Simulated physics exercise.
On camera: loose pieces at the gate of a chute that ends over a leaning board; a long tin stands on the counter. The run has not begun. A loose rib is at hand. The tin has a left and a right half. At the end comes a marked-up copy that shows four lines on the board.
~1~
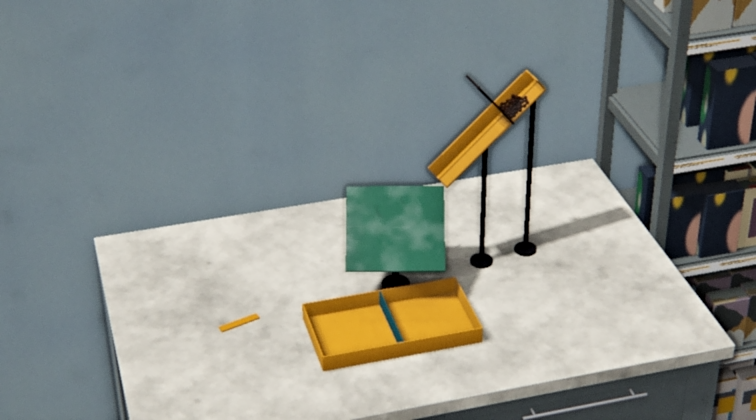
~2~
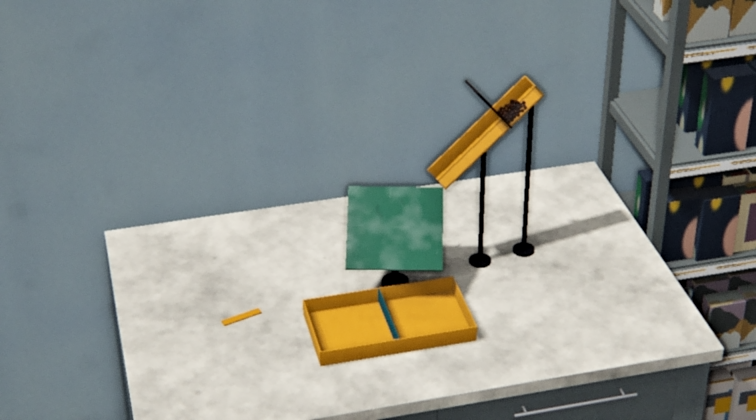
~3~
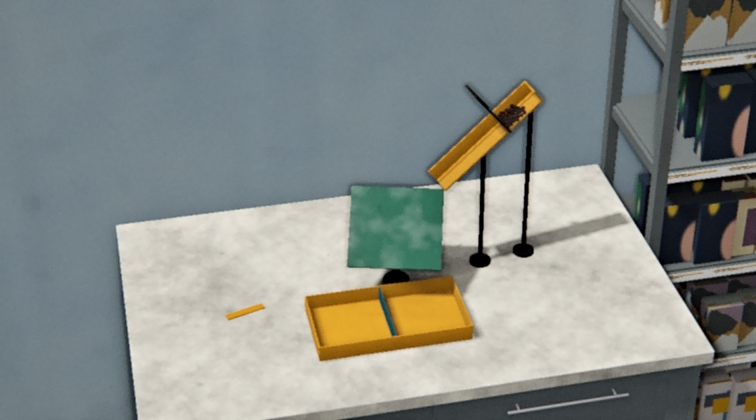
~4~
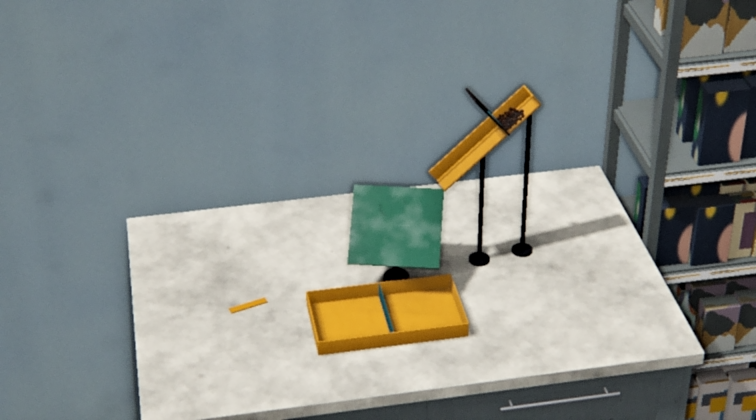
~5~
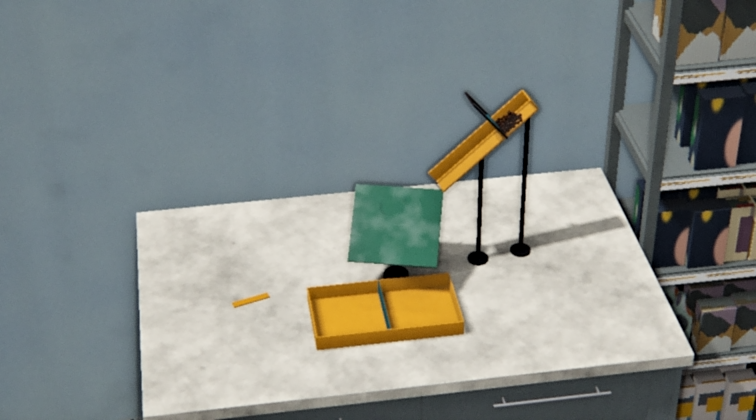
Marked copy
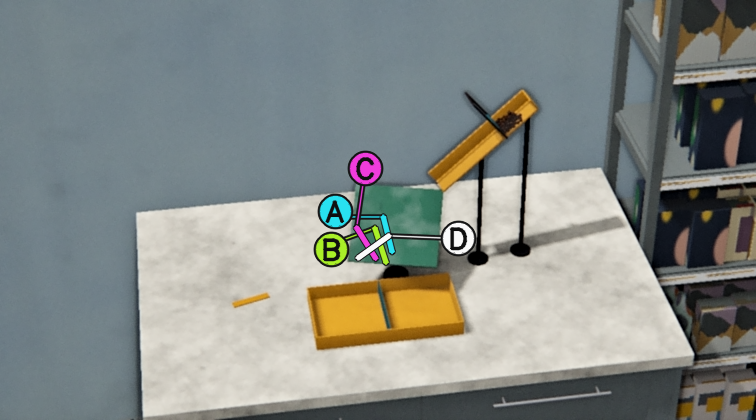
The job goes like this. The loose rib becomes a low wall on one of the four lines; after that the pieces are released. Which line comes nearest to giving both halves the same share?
Take C.
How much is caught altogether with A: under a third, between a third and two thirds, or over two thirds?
Over two thirds.
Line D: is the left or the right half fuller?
The left half.
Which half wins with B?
More lands on the right.
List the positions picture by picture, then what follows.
Load behind the gate at (511, 108), chocolate balls; lip of the chute at (442, 182), sloping fairly steeply, in the first picture.
Middle of the board at (395, 228), tilted fairly steeply; middle of its low edge at (394, 270); of its high edge at (396, 187), in the second picture.
Front corners of the tin at (319, 348) and (473, 326); front end of its middle wall at (397, 336), in the third picture.
Middle of the load at (508, 120); lip at (441, 186), in the fourth picture.
Middle of the load at (506, 123); lip at (440, 187), in the fifth picture.
On the marked copy, line A from (383, 217) to (392, 251); line B from (374, 228) to (386, 262); line C from (356, 227) to (375, 258); line D from (388, 235) to (358, 257).
With A, of what is caught, about a quarter in the left half, most in the right.
With B, of what is caught, about a quarter in the left half, most in the right.
With C, of what is caught, about half in the left half, about half in the right.
With D, of what is caught, about two thirds in the left half, about a quarter in the right.
